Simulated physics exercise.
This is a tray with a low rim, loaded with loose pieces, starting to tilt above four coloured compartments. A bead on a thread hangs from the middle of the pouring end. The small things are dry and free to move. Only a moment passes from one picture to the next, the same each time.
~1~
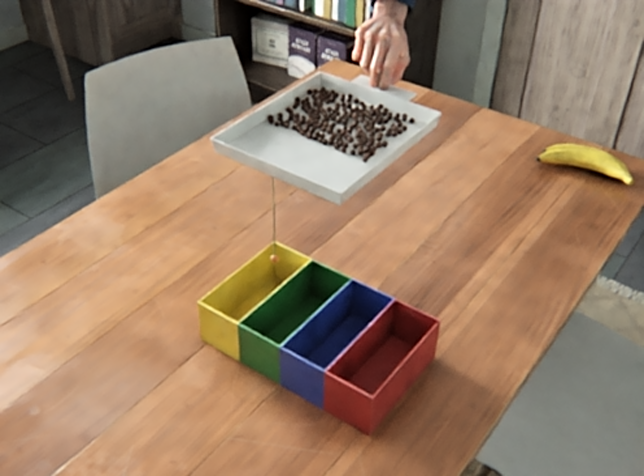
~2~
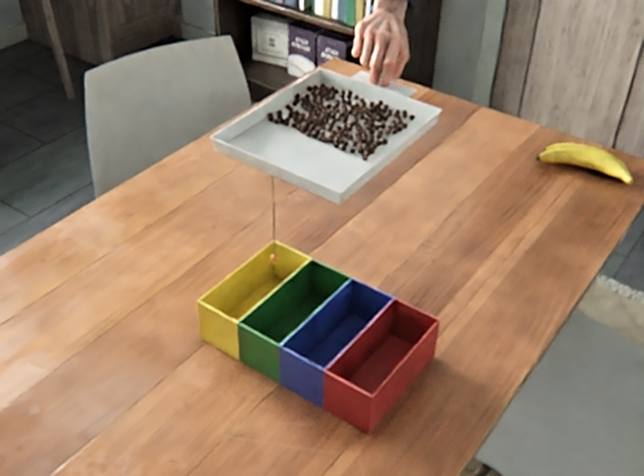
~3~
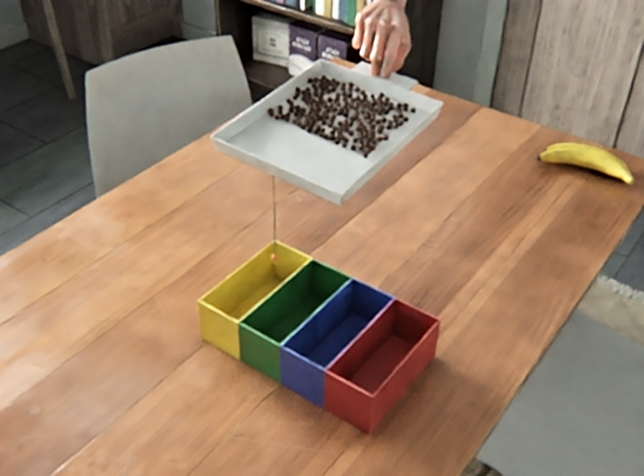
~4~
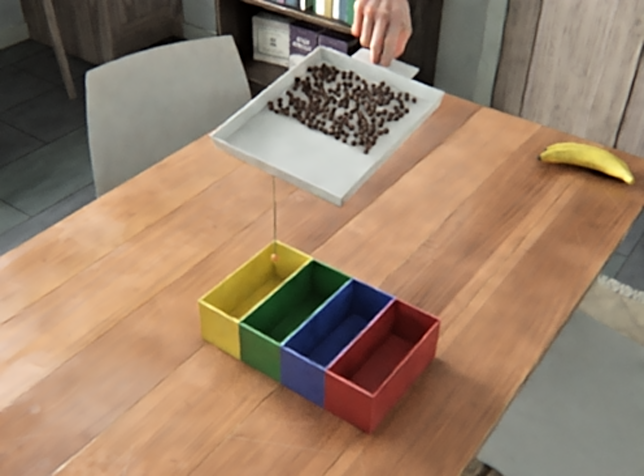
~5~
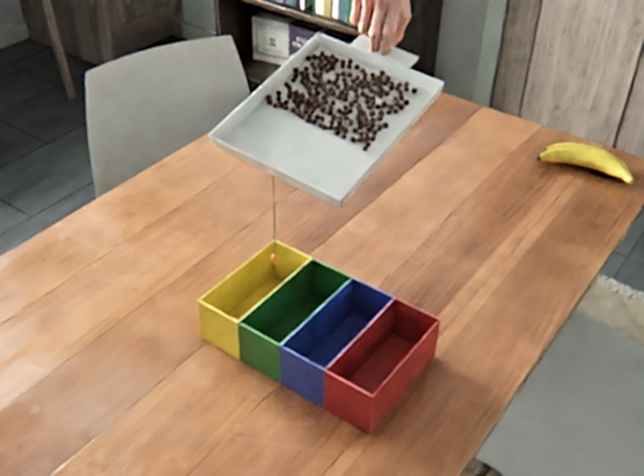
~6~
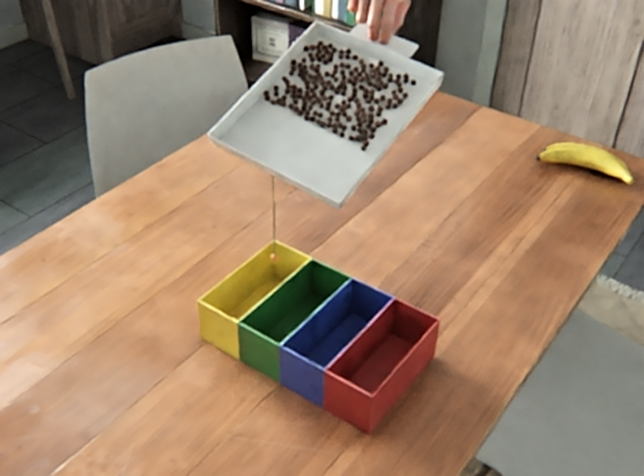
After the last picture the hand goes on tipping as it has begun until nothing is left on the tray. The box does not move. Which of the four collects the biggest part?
It favours the green compartment.
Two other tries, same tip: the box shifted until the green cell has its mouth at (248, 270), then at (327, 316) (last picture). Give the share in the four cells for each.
In turn 100 and 90 in a hundred.
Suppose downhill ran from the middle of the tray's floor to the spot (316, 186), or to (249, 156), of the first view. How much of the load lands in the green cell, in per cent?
About 60 and 0 per cent.
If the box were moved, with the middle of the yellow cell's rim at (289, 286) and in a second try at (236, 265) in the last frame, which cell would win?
One: The cell in green. Two: The blue one.
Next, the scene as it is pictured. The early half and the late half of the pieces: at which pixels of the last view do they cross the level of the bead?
Early half (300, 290), late half (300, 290).
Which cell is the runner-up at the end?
In second place: Blue.
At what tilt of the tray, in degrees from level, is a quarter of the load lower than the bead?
Near 90 degrees.
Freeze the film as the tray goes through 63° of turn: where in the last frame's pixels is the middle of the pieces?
Around (307, 187).
Soon, tray tipped steeply; most on the tray; a stray few in the blue cell; about a quarter falling or outside the box.
A while on, tray tipped right over; about two thirds on the tray; a small part in the green cell; a small part in the blue cell; a stray few in the yellow cell; a small part falling or outside the box.
Towards the end, tray tipped past a quarter turn; about half in the green cell; about a quarter in the blue cell; a small part in the yellow cell; a stray few falling or outside the box.
Finally, tray tipped past a quarter turn; about half in the green cell; about a quarter in the blue cell; a small part in the yellow cell; none in the red cell; a stray few outside the box.
